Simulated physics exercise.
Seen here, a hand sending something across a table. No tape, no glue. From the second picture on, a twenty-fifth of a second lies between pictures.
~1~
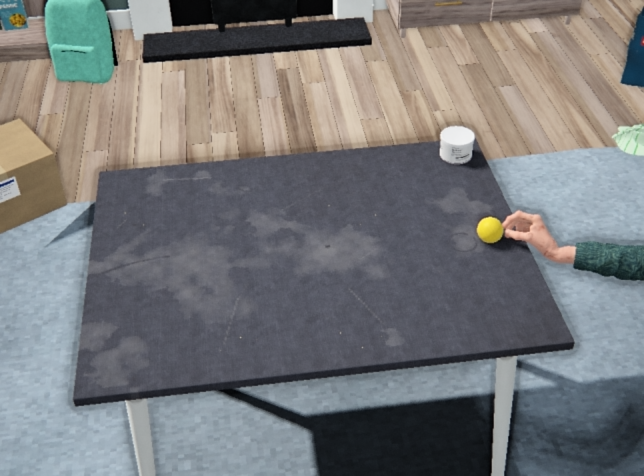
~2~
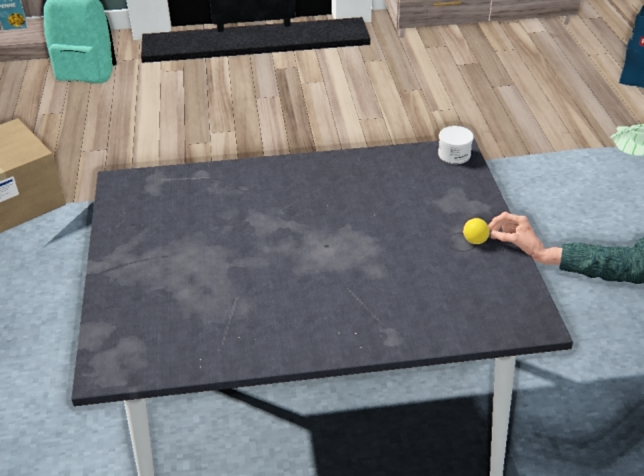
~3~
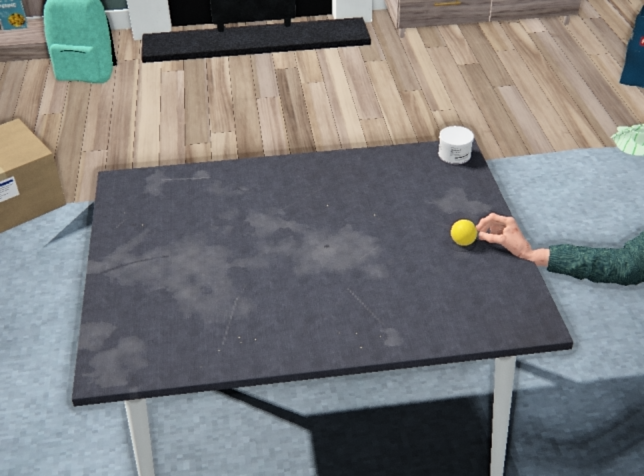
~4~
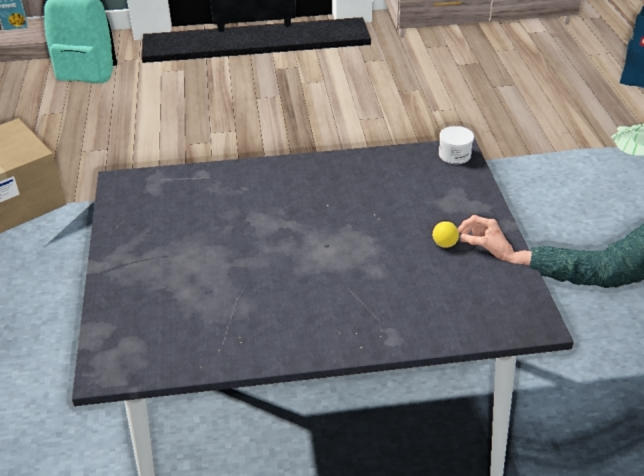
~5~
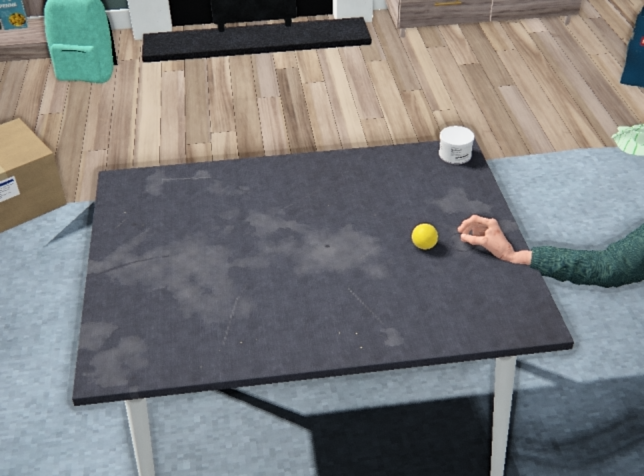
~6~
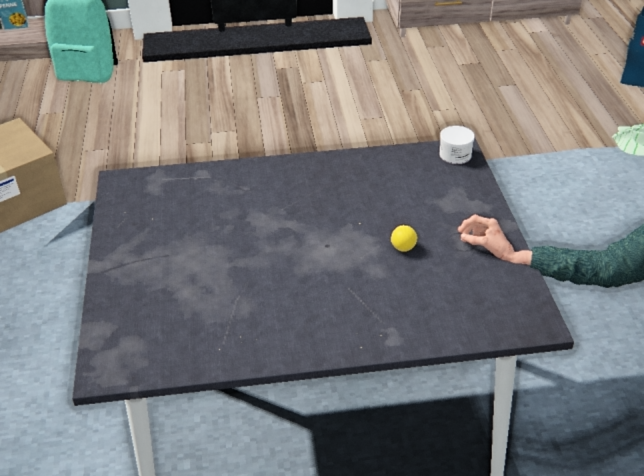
We see a hand in a green sleeve push a small yellow ball-like object leftward across a dark, worn table, past a white container near the back edge; the hand then stays back as the object keeps moving left.
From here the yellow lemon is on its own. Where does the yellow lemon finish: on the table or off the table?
The yellow lemon drops to the floor.
Then, 0.30 s on from there, yellow lemon shifted well along near (251, 254).
Then, 0.60 s on from there, yellow lemon shifted well along near (107, 268).
Then, 1.00 s on from there, yellow lemon now off the table.
In the end, off the table, yellow lemon.
